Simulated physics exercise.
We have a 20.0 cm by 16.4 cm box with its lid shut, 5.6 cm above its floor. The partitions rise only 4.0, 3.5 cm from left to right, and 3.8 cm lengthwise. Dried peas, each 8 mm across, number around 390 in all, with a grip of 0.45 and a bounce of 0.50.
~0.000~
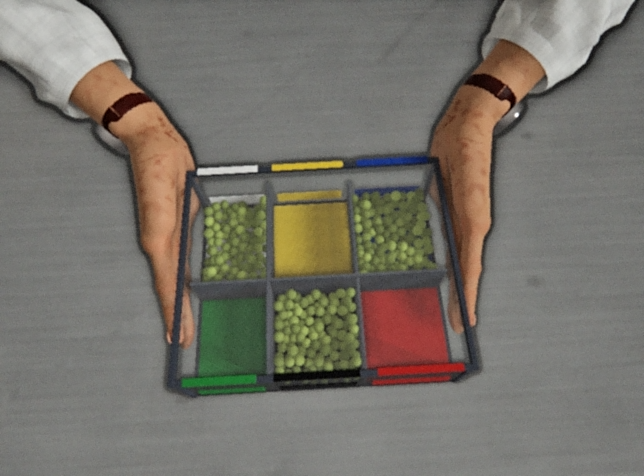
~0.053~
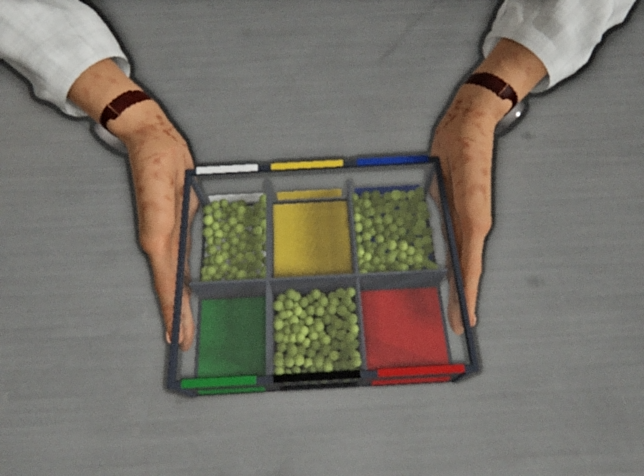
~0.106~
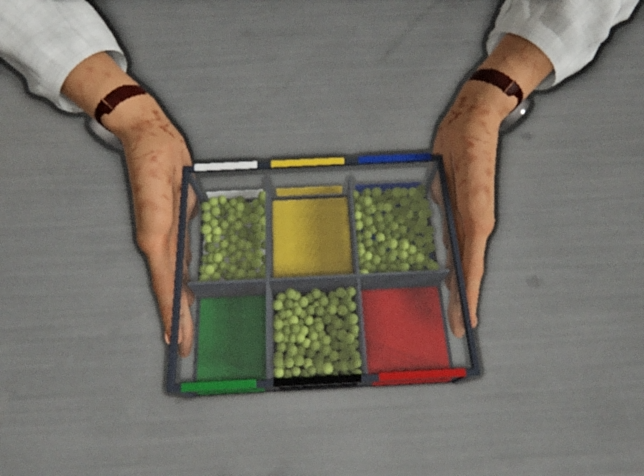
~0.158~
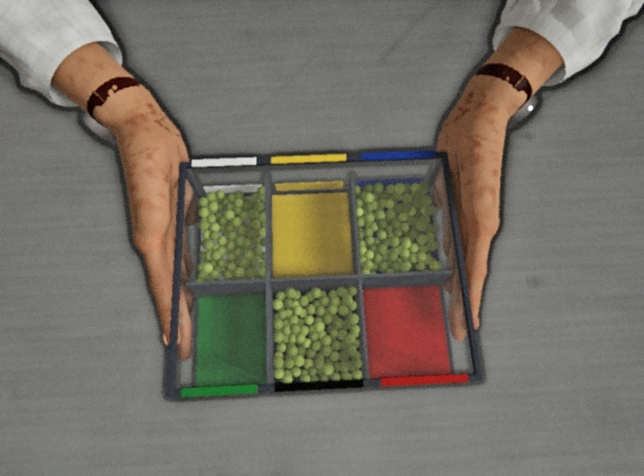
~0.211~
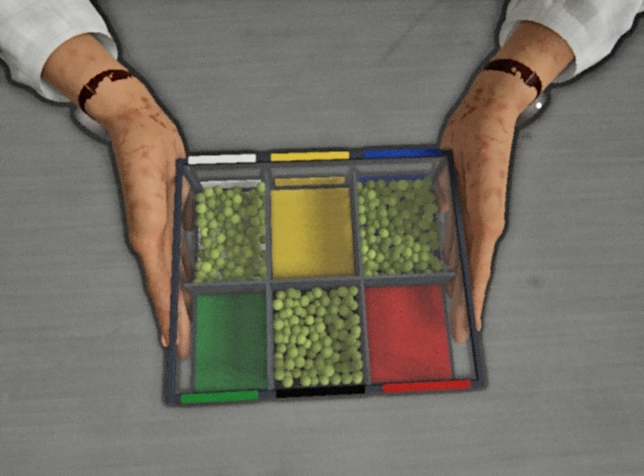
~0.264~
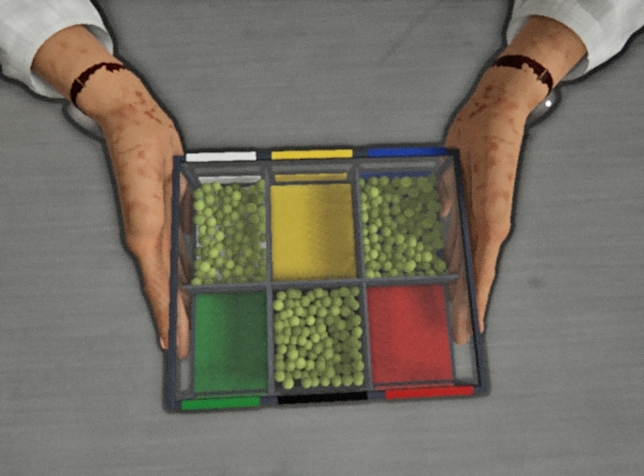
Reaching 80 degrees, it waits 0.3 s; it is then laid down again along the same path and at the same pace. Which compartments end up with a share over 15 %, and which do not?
Red not over, blue over, green not over, yellow not over, white over, black over.
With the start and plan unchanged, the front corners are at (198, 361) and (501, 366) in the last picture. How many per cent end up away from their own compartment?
Estimate: Near 10 %.
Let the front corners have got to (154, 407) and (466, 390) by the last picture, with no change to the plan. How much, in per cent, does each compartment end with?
Each compartment ends with, in per cent, red 0, blue 20, green 15, yellow 0, white 25 and black 40.
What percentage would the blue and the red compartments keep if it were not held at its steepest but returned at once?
Then, in per cent: Blue 35, red 10.
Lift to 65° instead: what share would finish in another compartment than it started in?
Result: Some 5 %.
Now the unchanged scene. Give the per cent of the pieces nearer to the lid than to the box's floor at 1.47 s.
Roughly 20 per cent.
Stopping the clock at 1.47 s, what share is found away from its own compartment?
At that instant it's around 10 per cent.
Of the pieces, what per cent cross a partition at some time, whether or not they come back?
Close to 15 in a hundred.
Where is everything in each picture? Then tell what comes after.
The first frame shows box tilt 0 degrees, front corners at (175, 381) and (471, 364); blue 40 %, white 30 %, black 30 %.
The second frame shows box tilt 1 degrees, front corners at (175, 382) and (471, 366).
The third frame shows box tilt 3 degrees, front corners at (174, 385) and (473, 369), lowest corner right front.
The fourth frame shows box tilt 7 degrees, front corners at (174, 390) and (475, 375), lowest corner right front.
The fifth frame shows box tilt 10 degrees, front corners at (174, 396) and (477, 380), lowest corner right front.
The sixth frame shows box tilt 14 degrees, front corners at (174, 402) and (480, 386), lowest corner right front; blue 40 %, white 30 %, black 30 %. The box's pace is about 65 degrees a second.
After 1.47 s, tilt 80 degrees; red 5 %, blue 35 %, green 5 %, white 25 %, black 30 %.
Then, at 2.27 s, tilt 41 degrees; red 10 %, blue 30 %, green 5 %, white 25 %, black 30 %.
After 3.09 s, tilt 0 degrees; red 10 %, blue 30 %, green 5 %, white 25 %, black 30 %.
By 3.9 s all is still; red 10 %, blue 30 %, green 5 %, yellow 0 %, white 25 %, black 30 %.
